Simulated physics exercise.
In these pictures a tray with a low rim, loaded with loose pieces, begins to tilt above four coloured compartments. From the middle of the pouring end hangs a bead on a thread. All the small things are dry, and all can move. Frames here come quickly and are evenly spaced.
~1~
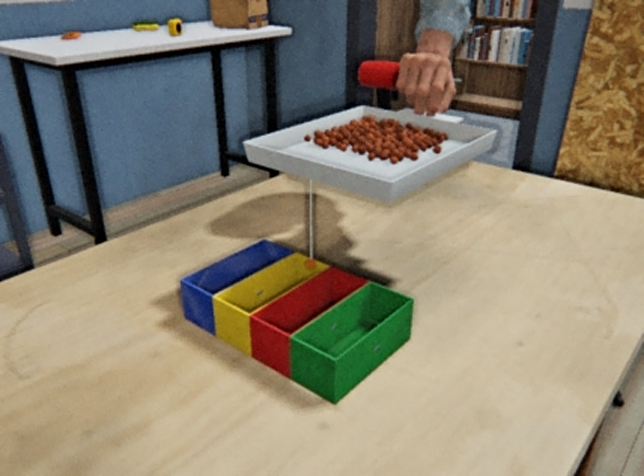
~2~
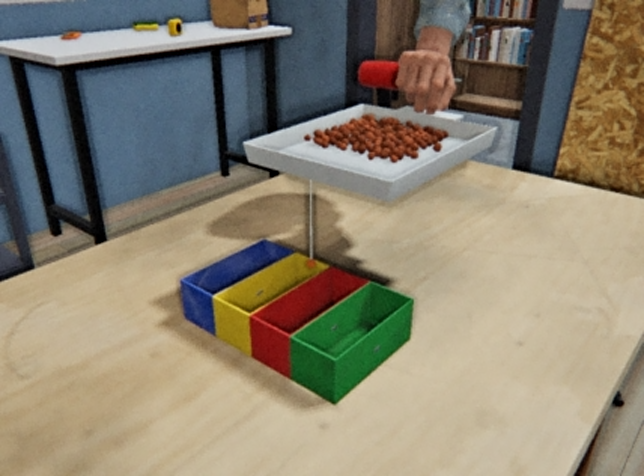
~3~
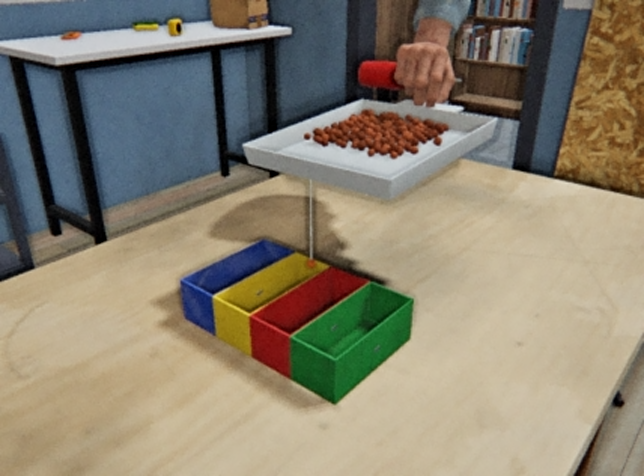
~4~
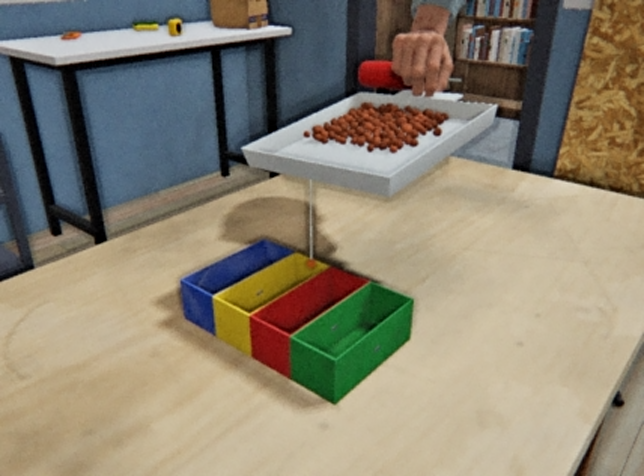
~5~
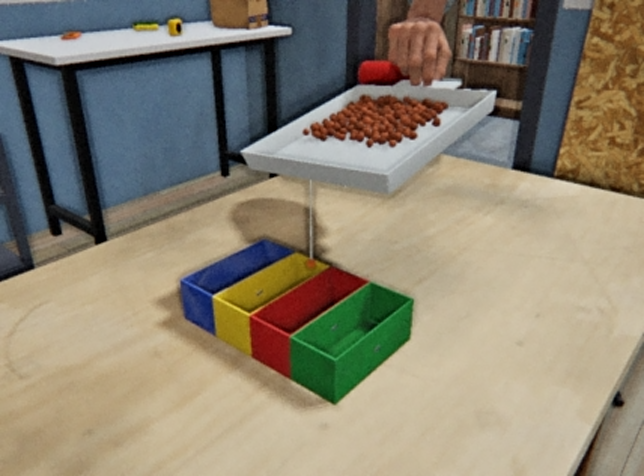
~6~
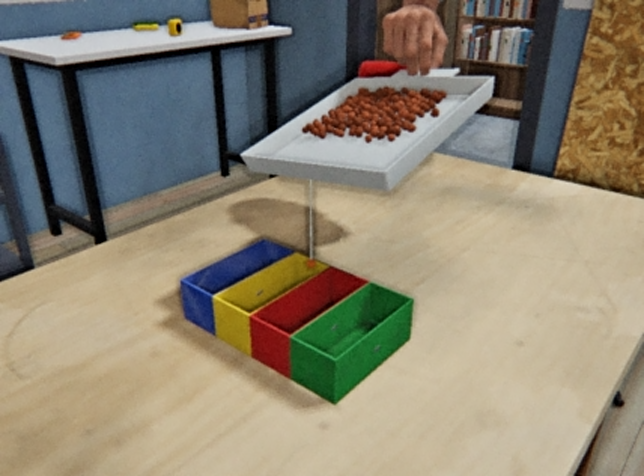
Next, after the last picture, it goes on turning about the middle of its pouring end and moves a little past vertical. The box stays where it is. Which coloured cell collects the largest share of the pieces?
Blue.
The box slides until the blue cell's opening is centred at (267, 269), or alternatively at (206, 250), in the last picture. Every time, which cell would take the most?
So it's that blue cell for the first shift and the cell in yellow for the second.
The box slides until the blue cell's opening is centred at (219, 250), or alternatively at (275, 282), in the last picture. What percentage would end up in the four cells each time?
100 %, 10 %.
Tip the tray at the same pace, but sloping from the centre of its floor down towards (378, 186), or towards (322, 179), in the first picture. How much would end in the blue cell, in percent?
First heading 0 %, second heading 20 %.
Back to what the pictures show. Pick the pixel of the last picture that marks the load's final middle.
About pixel (252, 290).
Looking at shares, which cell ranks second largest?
Rank 2: The cell in yellow.
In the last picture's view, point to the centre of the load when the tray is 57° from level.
In the last view, the load is centred close to (296, 131).
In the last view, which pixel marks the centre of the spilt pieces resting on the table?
The centre sits near (212, 274).
Just after the last frame, tray tipped steeply; almost all on the tray; just a few falling or outside the box.
A moment on, tray tipped right over; almost all on the tray; just a few in the blue cell; just a few falling or outside the box.
Further on, tray tipped past a quarter turn; the larger part in the blue cell; about a tenth in the yellow cell; about a tenth falling or outside the box.
When it is over, tray tipped past a quarter turn; the larger part in the blue cell; about a tenth in the yellow cell; not one in the green cell; not one in the red cell; about a tenth outside the box.
